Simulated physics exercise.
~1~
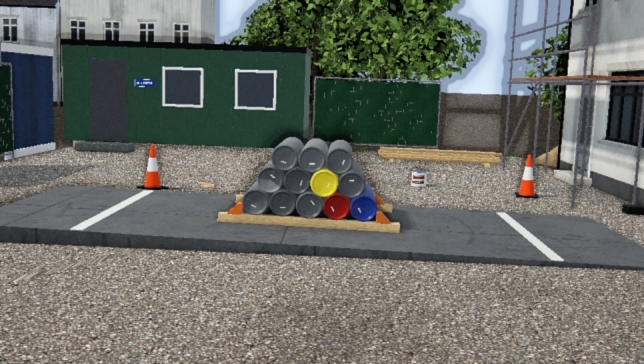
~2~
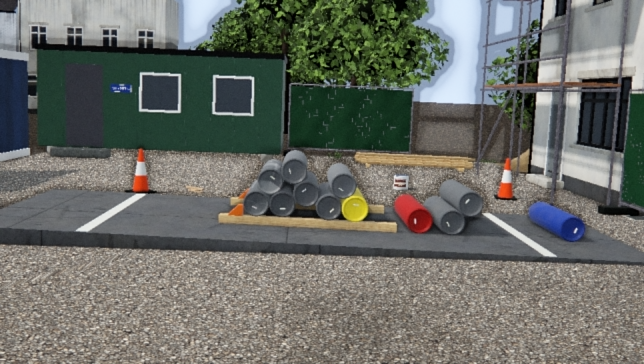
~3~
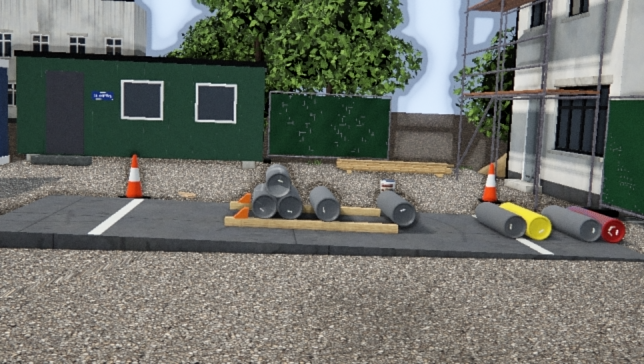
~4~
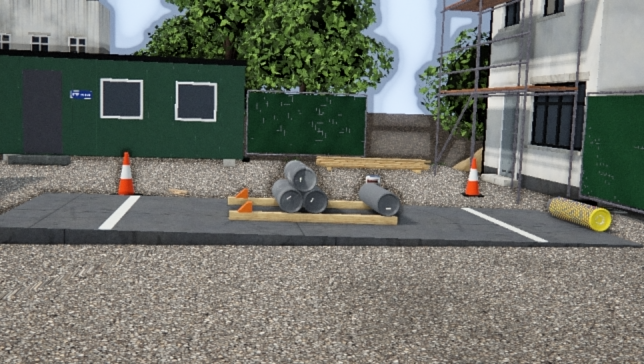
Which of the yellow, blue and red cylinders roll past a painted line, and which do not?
All three of them, the yellow, the blue and the red, roll past the white line on the right.
